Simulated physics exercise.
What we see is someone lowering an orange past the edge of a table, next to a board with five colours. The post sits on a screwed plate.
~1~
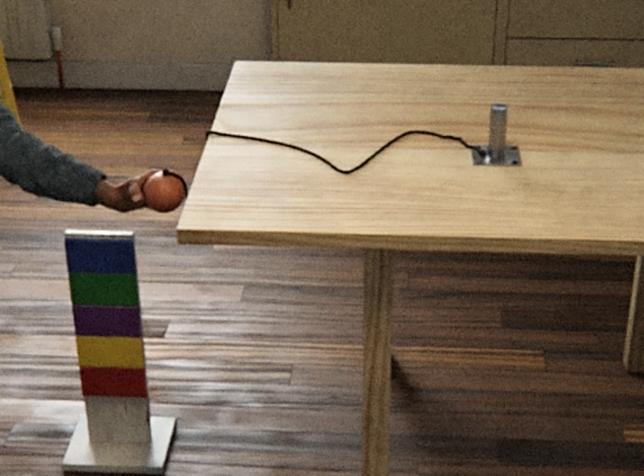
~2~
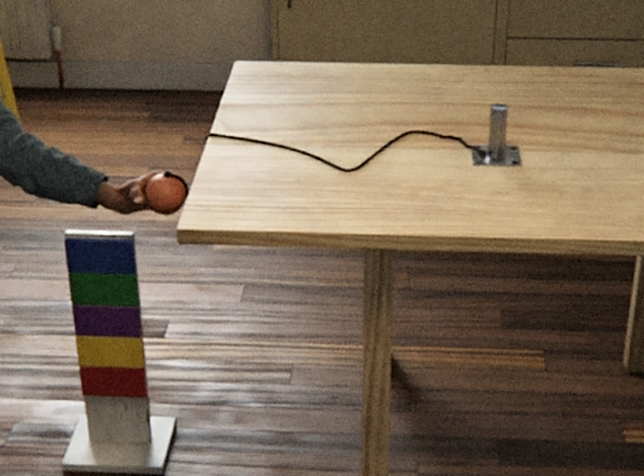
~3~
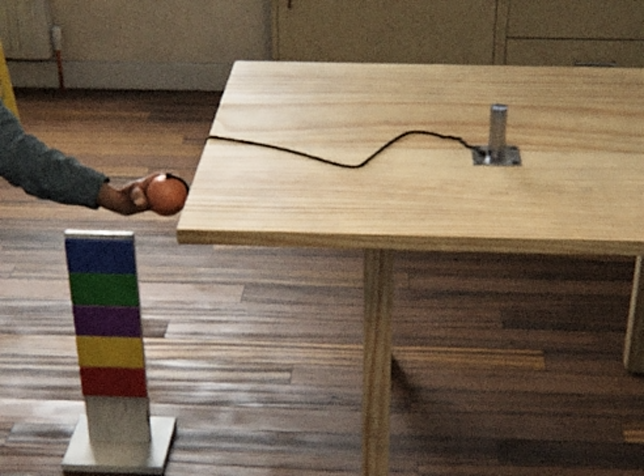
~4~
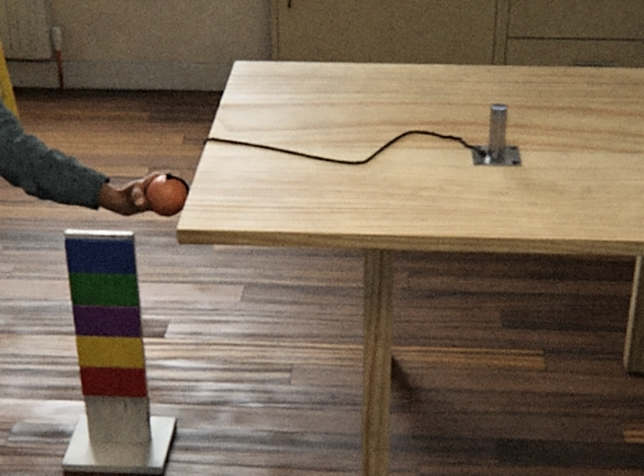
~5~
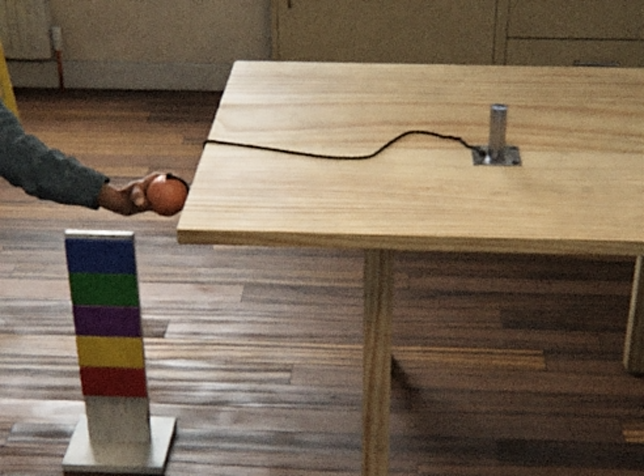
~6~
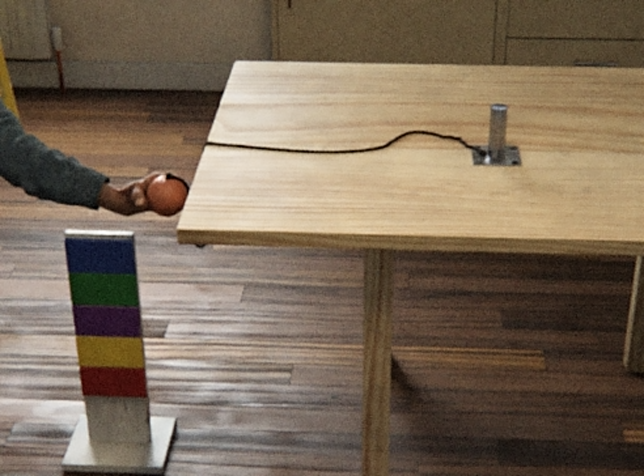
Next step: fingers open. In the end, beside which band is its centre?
Beside red.
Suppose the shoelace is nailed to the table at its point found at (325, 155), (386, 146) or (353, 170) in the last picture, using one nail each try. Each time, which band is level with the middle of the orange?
In sequence it's green, then yellow, and lastly purple.
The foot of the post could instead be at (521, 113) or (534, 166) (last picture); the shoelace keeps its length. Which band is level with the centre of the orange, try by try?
Result 1: Yellow. Result 2: Yellow.
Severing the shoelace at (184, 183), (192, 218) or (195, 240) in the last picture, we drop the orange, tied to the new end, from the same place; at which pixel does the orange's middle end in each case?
About (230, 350), then (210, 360), then (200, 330).
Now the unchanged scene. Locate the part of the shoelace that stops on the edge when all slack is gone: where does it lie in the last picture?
Roughly (253, 147).
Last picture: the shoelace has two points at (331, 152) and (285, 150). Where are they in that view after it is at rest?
First one close to (278, 153), second close to (232, 152).
Soon after, orange near (231, 328); level with purple.
Then, orange near (206, 404); level with red.
At rest, orange near (226, 398); level with red. Its middle rests at the red band.
